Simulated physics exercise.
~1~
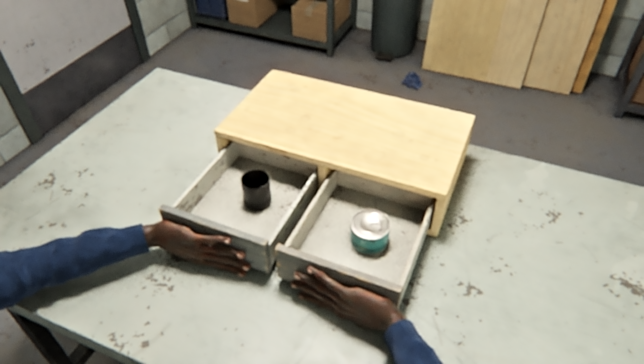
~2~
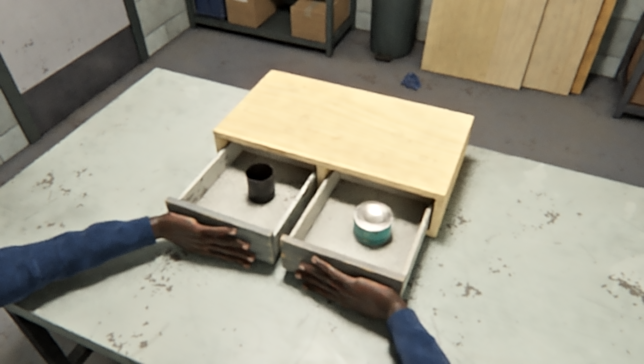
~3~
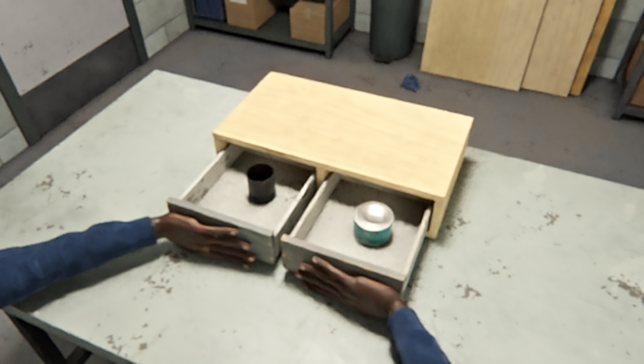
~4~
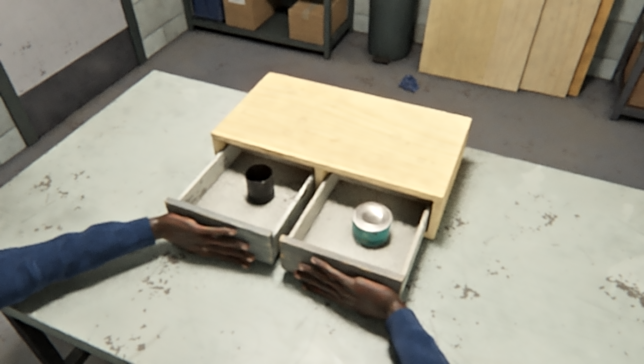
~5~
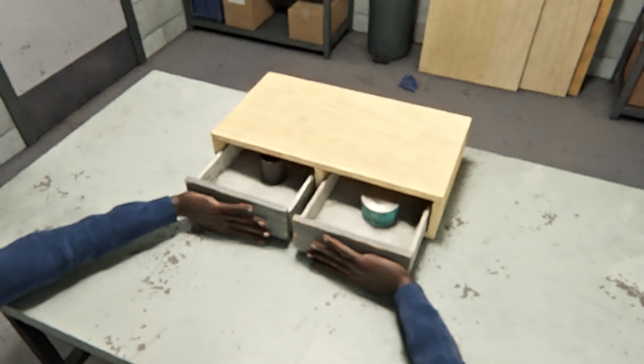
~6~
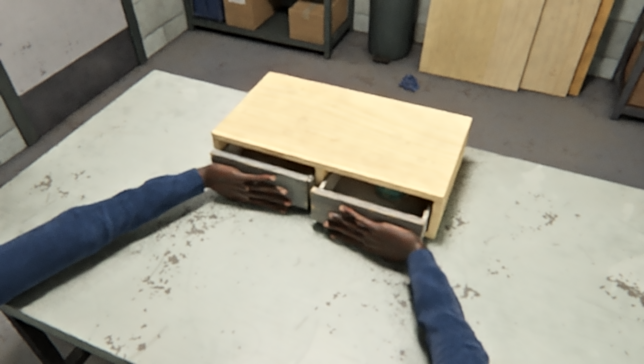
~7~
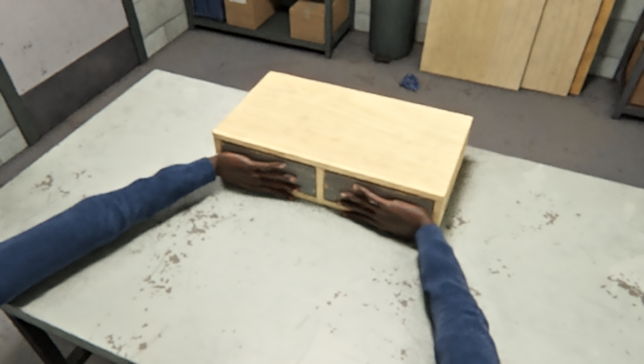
On a worn table in a workshop, two hands rest against the open drawers of a small wooden chest, the left holding a black beaker and the right a turquoise pot. The hands then push both drawers in together until they are fully shut.
